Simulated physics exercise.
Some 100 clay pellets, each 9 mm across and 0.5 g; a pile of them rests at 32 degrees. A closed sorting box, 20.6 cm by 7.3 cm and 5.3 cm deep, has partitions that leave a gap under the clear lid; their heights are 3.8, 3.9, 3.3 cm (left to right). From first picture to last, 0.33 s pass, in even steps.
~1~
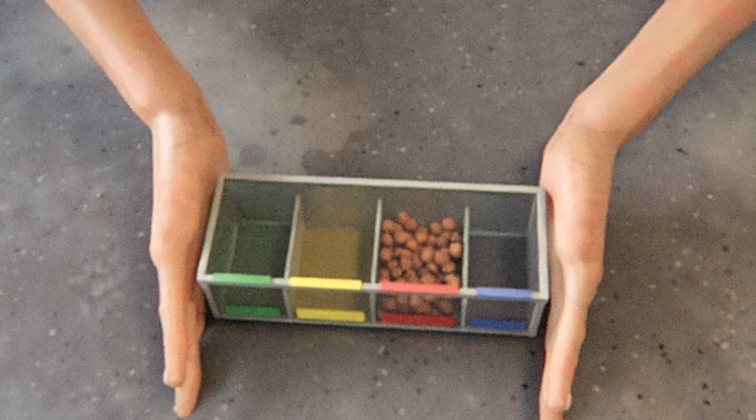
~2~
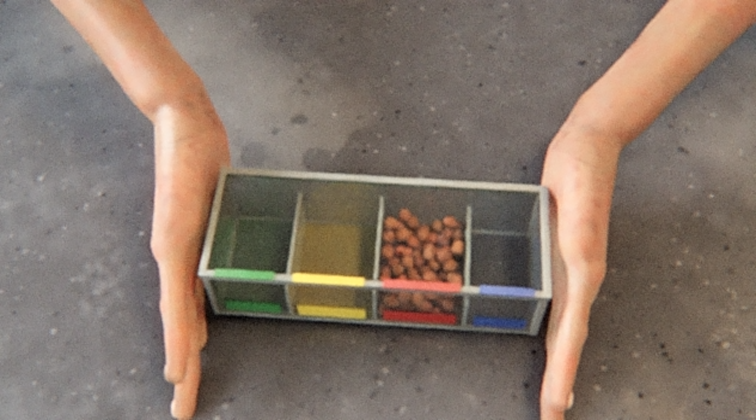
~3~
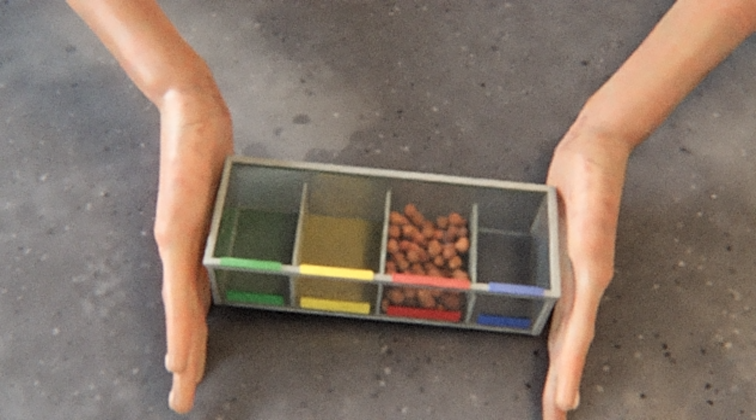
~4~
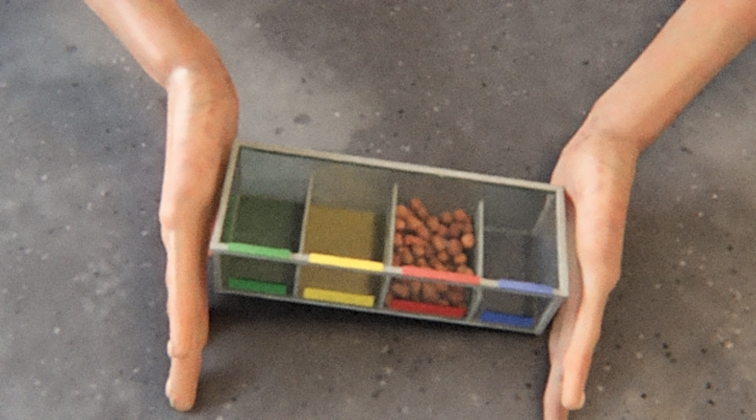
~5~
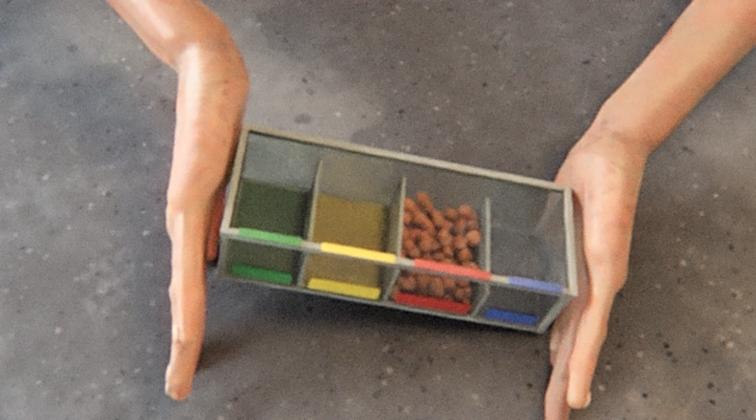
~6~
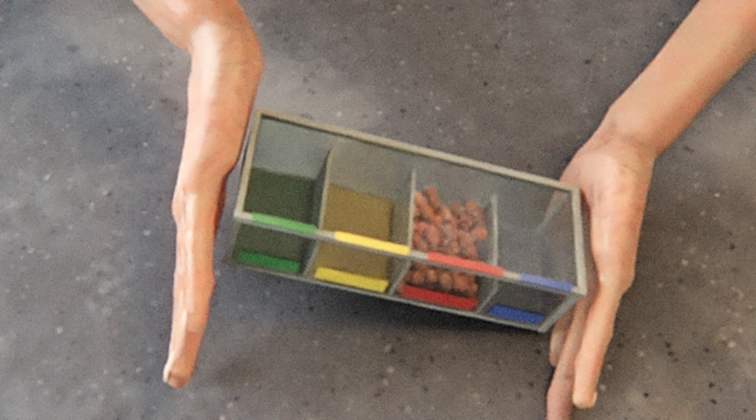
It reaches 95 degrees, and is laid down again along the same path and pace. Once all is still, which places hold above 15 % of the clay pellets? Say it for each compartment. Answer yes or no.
Red compartment: Yes; blue compartment: Yes; green compartment: No; yellow compartment: No.
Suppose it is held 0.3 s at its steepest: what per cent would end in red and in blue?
Red 40; blue 60.
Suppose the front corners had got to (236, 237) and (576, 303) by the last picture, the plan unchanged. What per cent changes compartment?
In that case some 55 per cent.
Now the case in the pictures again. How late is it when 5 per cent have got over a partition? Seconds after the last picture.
Near 1.10 s.
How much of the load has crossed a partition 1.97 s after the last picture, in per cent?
About 55 per cent.
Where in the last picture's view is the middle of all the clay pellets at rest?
Near (490, 263).
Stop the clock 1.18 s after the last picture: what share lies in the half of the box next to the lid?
Some 40 per cent.
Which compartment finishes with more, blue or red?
The blue compartment.
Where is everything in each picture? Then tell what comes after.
Box tilt 0 degrees, front corners at (205, 277) and (541, 294); red 100 %, in the first picture.
Box tilt 1 degrees, front corners at (207, 272) and (544, 293), in the second picture.
Box tilt 5 degrees, front corners at (212, 260) and (552, 293), lowest corner right back, in the third picture.
Box tilt 9 degrees, front corners at (219, 245) and (561, 292), lowest corner right back, in the fourth picture.
Box tilt 14 degrees, front corners at (228, 230) and (569, 290), lowest corner right back, in the fifth picture.
Box tilt 19 degrees, front corners at (241, 214) and (578, 290), lowest corner right back; red 100 %, in the sixth picture.
Then, 1.18 s after the last picture, tilt 95 degrees; red 85 %, blue 15 %.
Then, 1.97 s after the last picture, tilt 42 degrees; red 45 %, blue 55 %.
Then, 2.77 s after the last picture, tilt 0 degrees; red 45 %, blue 55 %.
In the end, red 45 %, blue 55 %, green 0 %, yellow 0 %.
